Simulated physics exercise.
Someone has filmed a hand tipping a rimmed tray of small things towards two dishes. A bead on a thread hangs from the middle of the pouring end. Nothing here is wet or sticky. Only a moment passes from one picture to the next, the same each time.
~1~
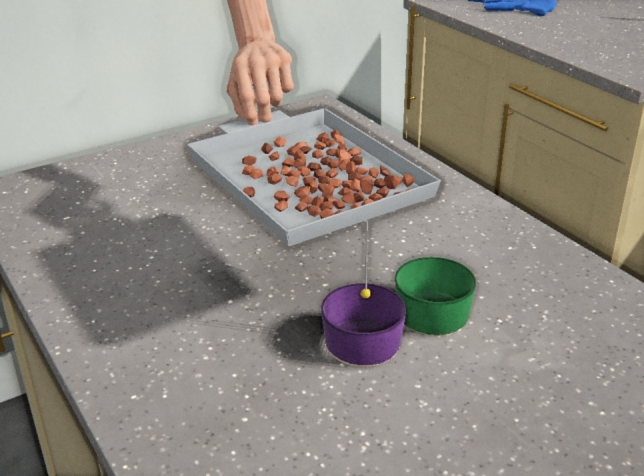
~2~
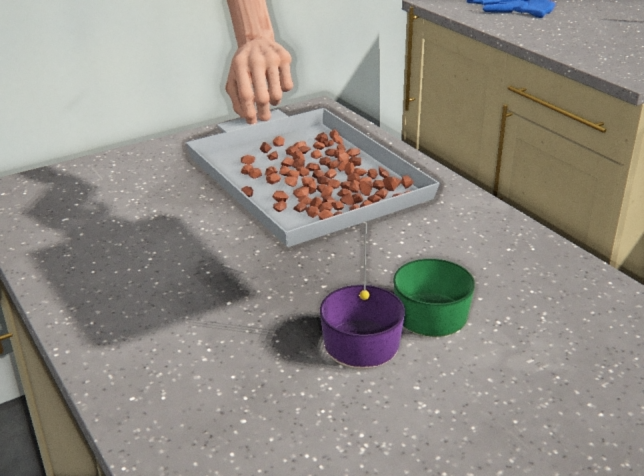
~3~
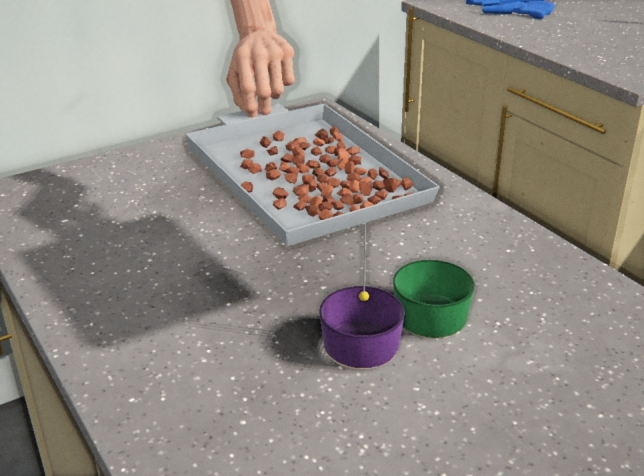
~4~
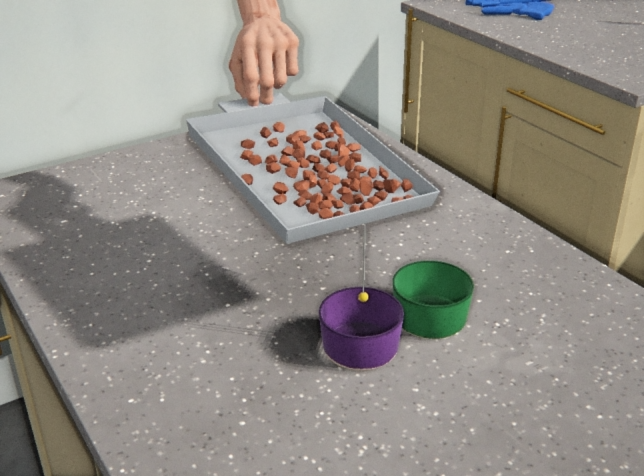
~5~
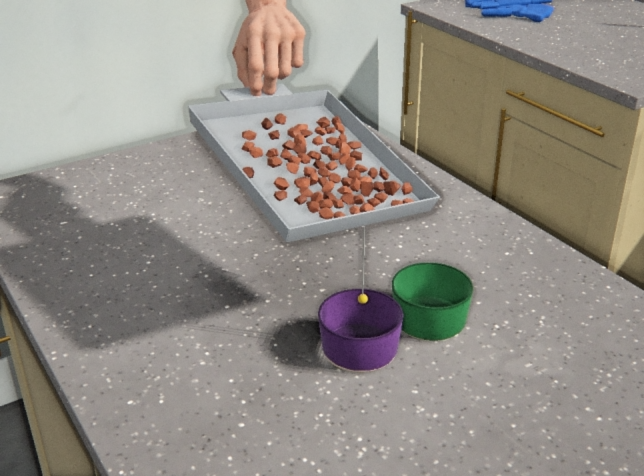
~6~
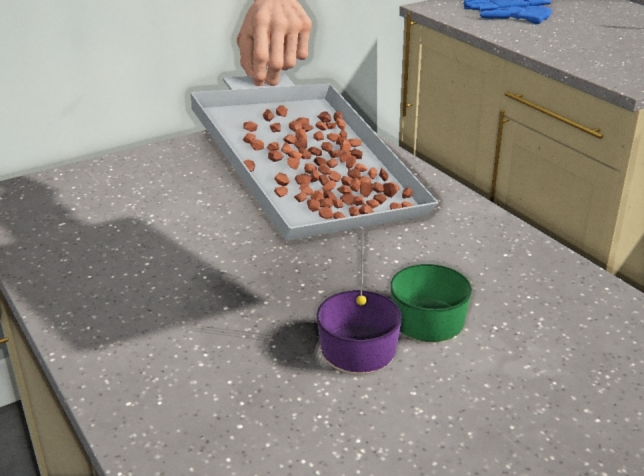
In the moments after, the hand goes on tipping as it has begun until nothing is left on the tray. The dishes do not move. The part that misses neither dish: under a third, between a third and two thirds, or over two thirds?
Caught overall: Over two thirds.
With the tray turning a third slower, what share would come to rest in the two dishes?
It comes to 80 per cent or so.
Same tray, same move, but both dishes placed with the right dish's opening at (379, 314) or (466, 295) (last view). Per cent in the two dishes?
The first gives 20 %, the second 50 %.
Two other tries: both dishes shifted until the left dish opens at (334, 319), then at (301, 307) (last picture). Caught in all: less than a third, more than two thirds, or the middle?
First more than two thirds, then under a third.
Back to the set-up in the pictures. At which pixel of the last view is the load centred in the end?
Near (430, 312).
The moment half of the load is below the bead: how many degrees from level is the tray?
Roughly 100°.
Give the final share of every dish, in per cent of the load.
For the left dish some 0 %, for the right dish some 80 %.
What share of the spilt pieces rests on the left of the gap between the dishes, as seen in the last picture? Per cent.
Roughly 10 in a hundred.
Soon after the last picture, tray tipped steeply; all on the tray.
A little later, tray tipped right over; about a quarter on the tray; about a third in the right dish; a small part outside both; about a quarter in the air.
Later still, tray tipped past a quarter turn; a stray few in the left dish; most in the right dish; a small part outside both.
At rest, tray tipped past a quarter turn; a stray few in the left dish; most in the right dish; a small part outside both.
